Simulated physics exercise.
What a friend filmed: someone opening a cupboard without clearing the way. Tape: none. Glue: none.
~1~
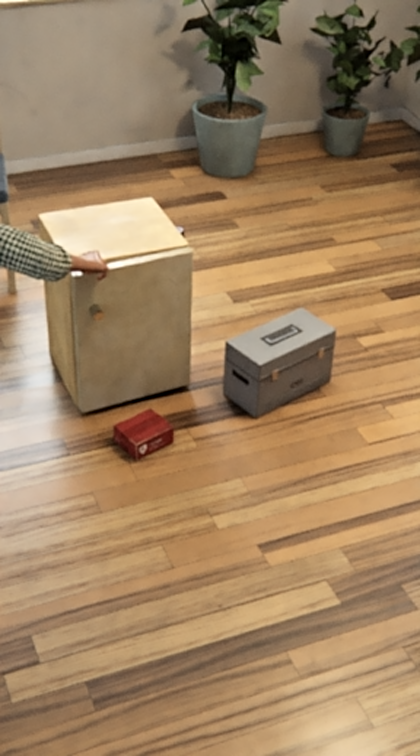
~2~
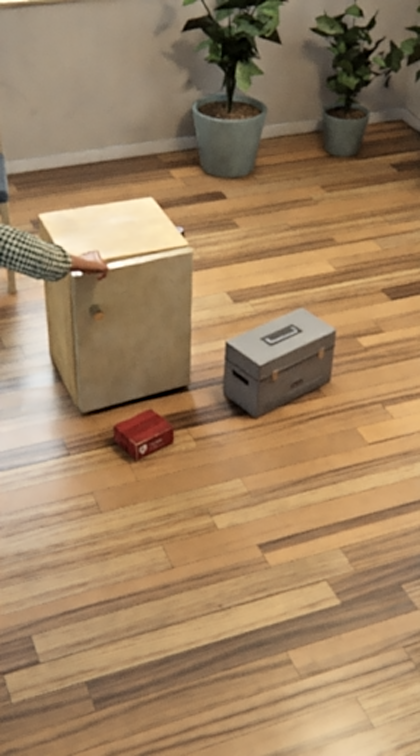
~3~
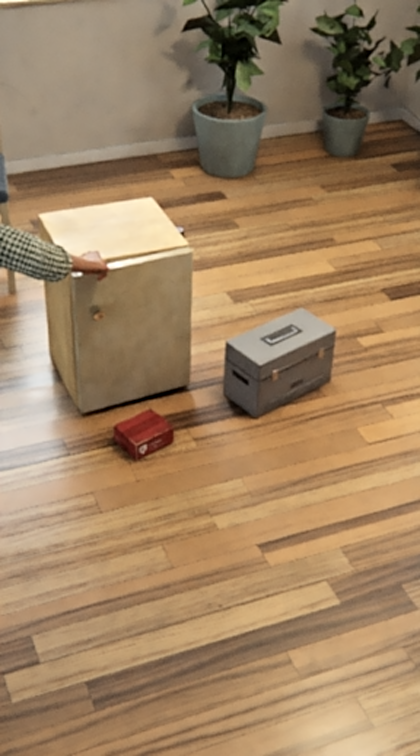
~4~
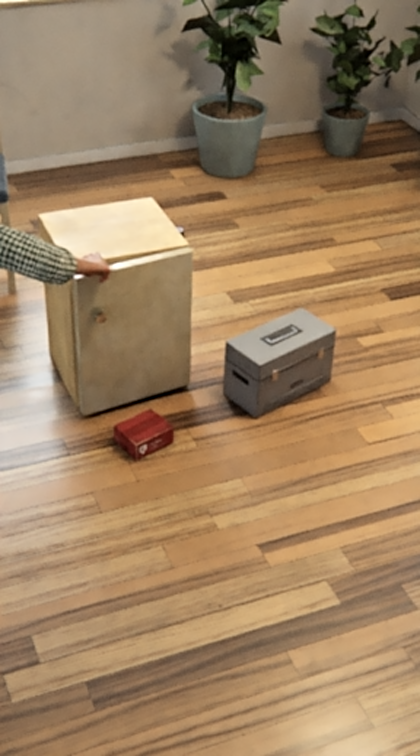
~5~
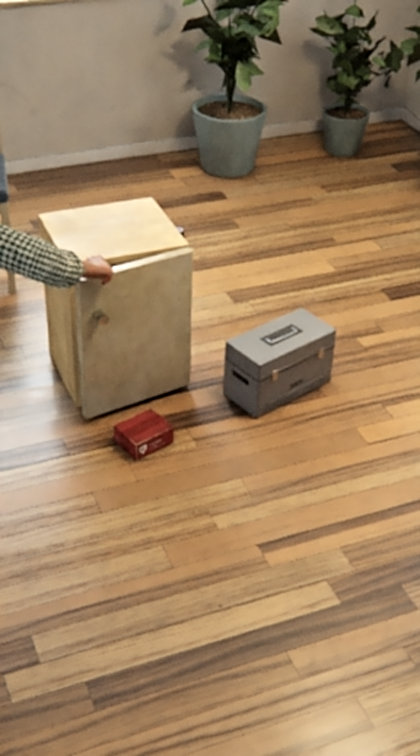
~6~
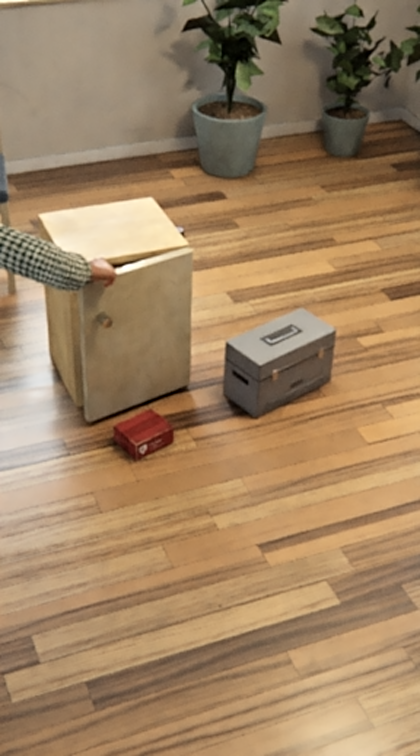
Hand pulling a pale cupboard door slightly open, with a small red box and grey toolbox sitting still on wooden floor.
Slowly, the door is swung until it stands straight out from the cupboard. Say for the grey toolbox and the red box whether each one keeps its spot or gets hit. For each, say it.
Here the grey toolbox keeps its spot, the red box gets hit.
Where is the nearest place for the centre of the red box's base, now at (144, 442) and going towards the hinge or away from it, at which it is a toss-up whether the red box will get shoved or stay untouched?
At about (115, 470).
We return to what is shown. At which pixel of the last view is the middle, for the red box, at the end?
Around (249, 439).
Then, 1.08 s later than the last frame, door 53° open; grey toolbox at rest near (279, 362); red box shifted about its own width near (182, 444).
When it is over, the grey toolbox remains where it is, near (279, 362); the red box is pushed along, near (249, 439).
